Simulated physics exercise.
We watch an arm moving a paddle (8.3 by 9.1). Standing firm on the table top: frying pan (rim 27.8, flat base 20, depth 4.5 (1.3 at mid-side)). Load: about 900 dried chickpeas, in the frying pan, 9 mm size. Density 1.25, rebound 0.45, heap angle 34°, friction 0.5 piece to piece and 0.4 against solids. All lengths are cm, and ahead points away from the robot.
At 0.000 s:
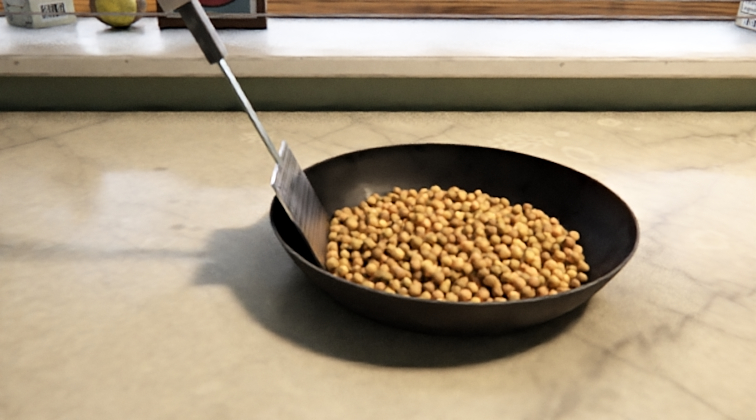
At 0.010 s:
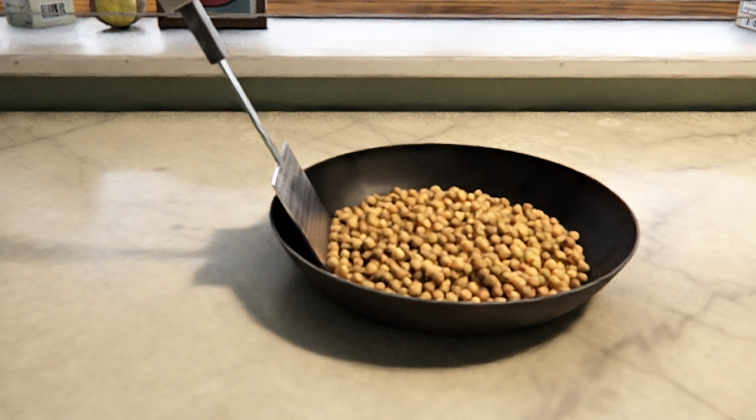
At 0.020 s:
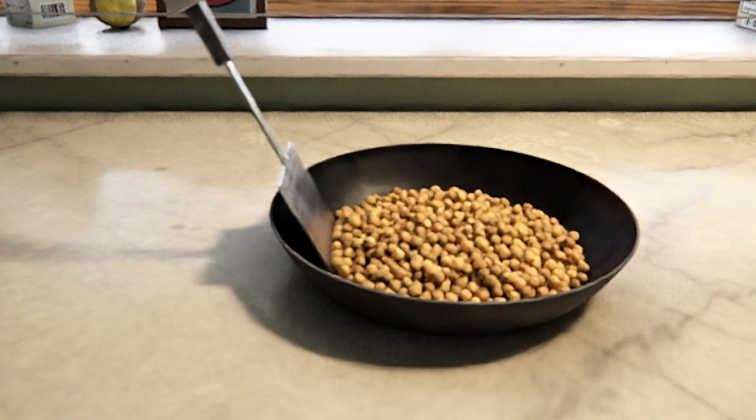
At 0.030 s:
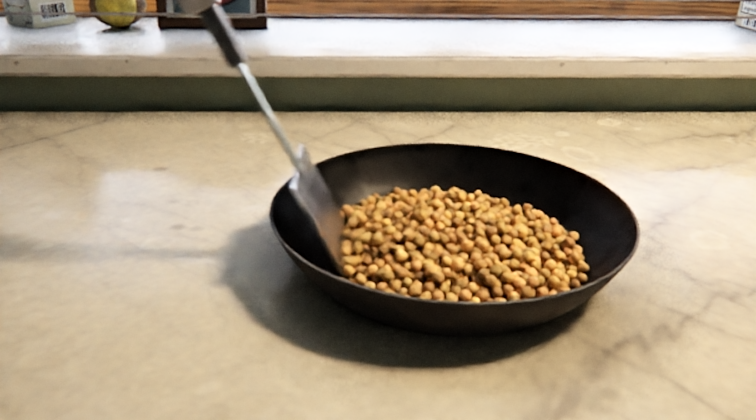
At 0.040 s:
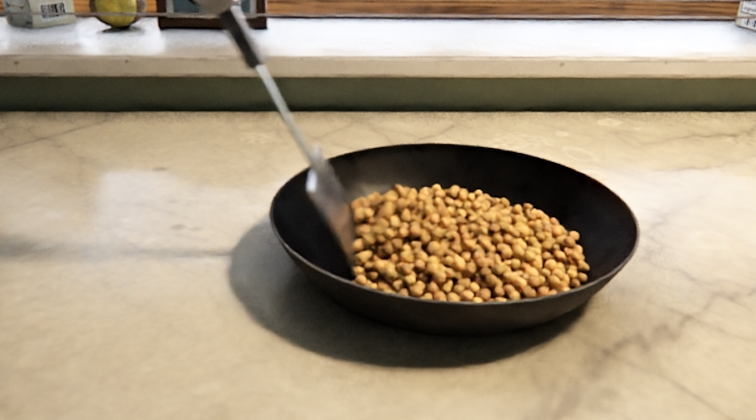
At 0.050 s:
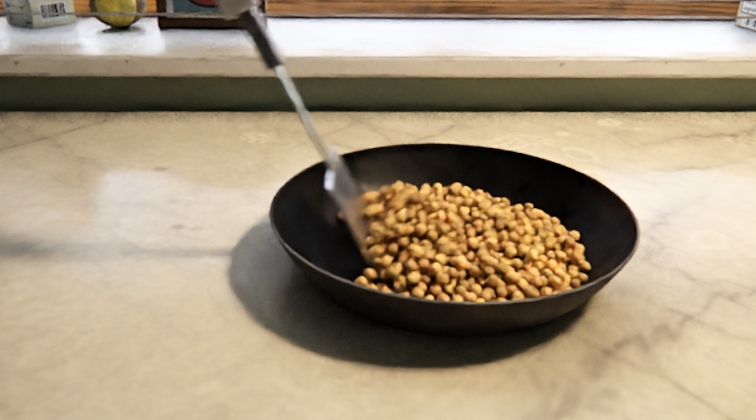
A pale, veined stone table top before a white window ledge is seen from slightly above by a still camera. A black frying pan right of centre holds a heap of golden-brown chickpeas, a metal paddle with a dark grip leans inside its left edge, and a yellow, ball-like object sits on the ledge. The paddle barely shifts, then sweeps rightward, pushing the nearest chickpeas along.
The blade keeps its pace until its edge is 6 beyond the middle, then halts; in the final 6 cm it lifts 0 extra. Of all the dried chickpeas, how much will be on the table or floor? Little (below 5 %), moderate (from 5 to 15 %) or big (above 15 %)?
Share on the table or floor: Moderate (from 5 to 15 %).
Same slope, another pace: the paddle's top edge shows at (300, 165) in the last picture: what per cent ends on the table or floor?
About 0 per cent.
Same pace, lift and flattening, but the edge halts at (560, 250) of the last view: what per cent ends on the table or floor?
Some 20 per cent.
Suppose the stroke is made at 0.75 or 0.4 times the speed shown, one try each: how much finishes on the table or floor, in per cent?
Some 0 and 0 per cent.
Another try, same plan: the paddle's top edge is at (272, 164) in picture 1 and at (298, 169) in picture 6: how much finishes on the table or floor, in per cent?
About 0 per cent.
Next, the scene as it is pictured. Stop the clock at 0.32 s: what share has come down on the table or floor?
Some 6 per cent.
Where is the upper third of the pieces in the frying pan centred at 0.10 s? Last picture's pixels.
Around (481, 223).
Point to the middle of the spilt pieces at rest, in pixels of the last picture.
At about (738, 256).
After 0.08 s, sloping 64°, highest piece 6 above the table; 900 in the frying pan.
After 0.10 s, sloping 64°, highest piece 8 above the table; 900 in the frying pan.
After 0.32 s, sloping 64°, highest piece 7 above the table; 837 in the frying pan, 56 on the table or floor, 7 on the blade or in flight.
After 1.37 s, sloping 64°, highest piece 5 above the table; 836 in the frying pan, 64 on the table or floor.
At rest, 836 in the frying pan, 64 on the table or floor. That is 7 % on the table or floor.
